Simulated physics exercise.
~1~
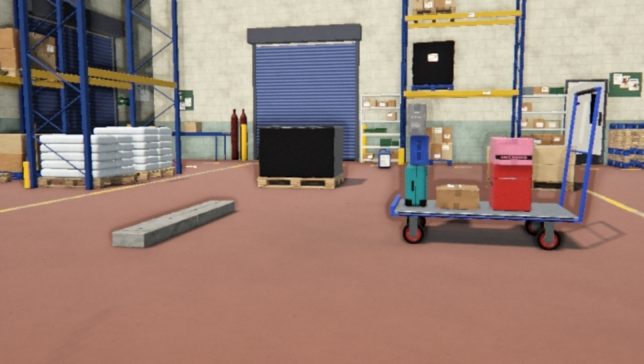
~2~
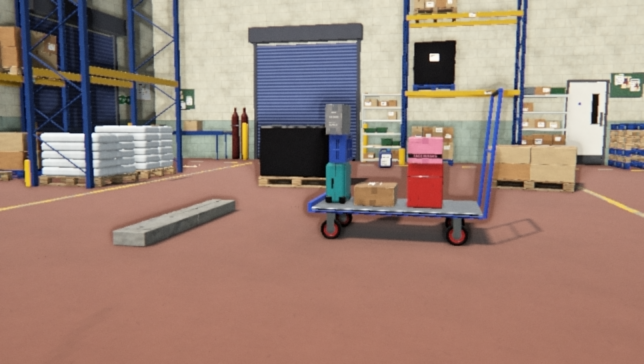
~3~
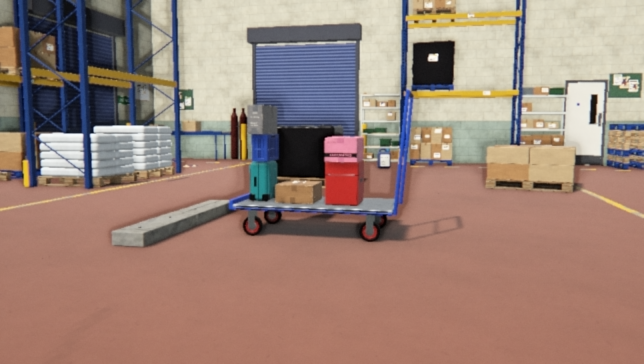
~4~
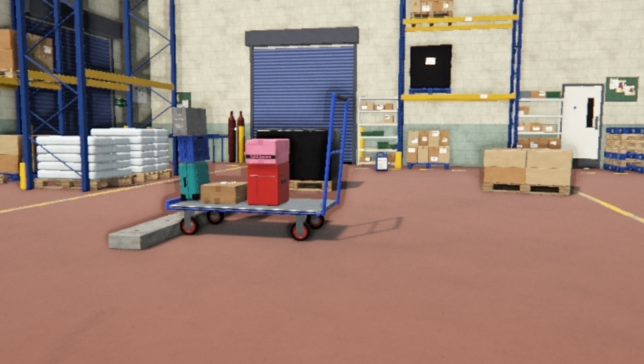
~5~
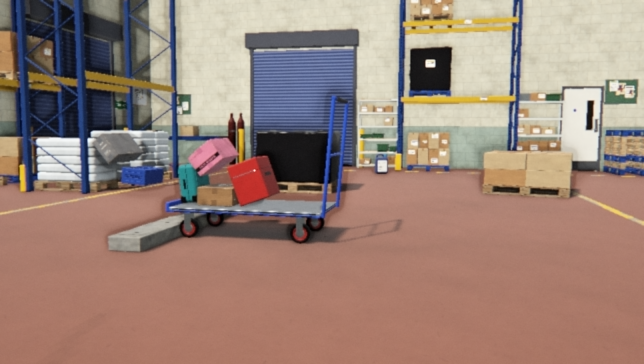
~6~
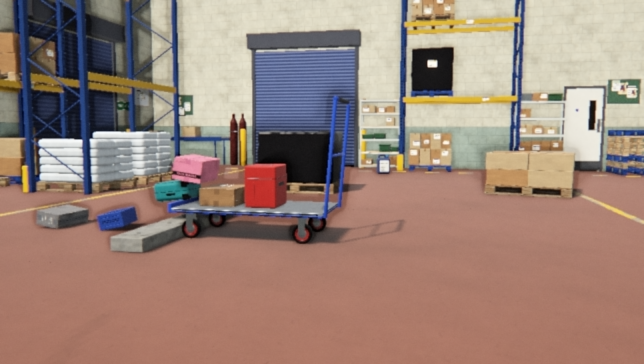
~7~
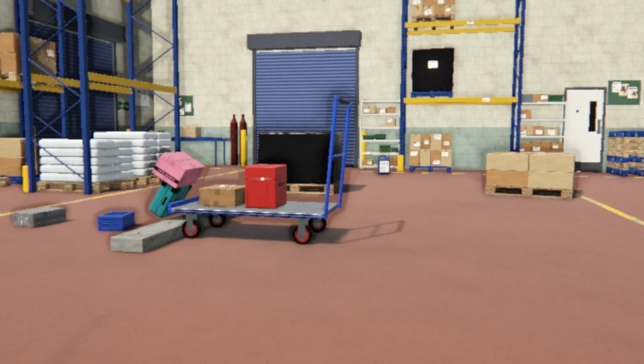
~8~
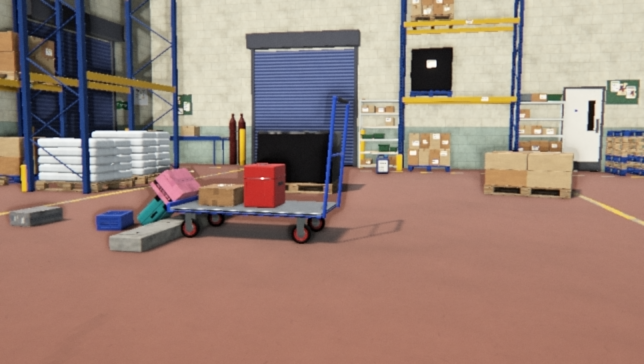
A loaded blue trolley rolled left across a warehouse floor and stopped abruptly at a low kerb, throwing the grey parcel, blue crate, pink parcel and teal suitcase off its front, while the red toolbox tilted but settled upright beside the brown parcel on the deck.
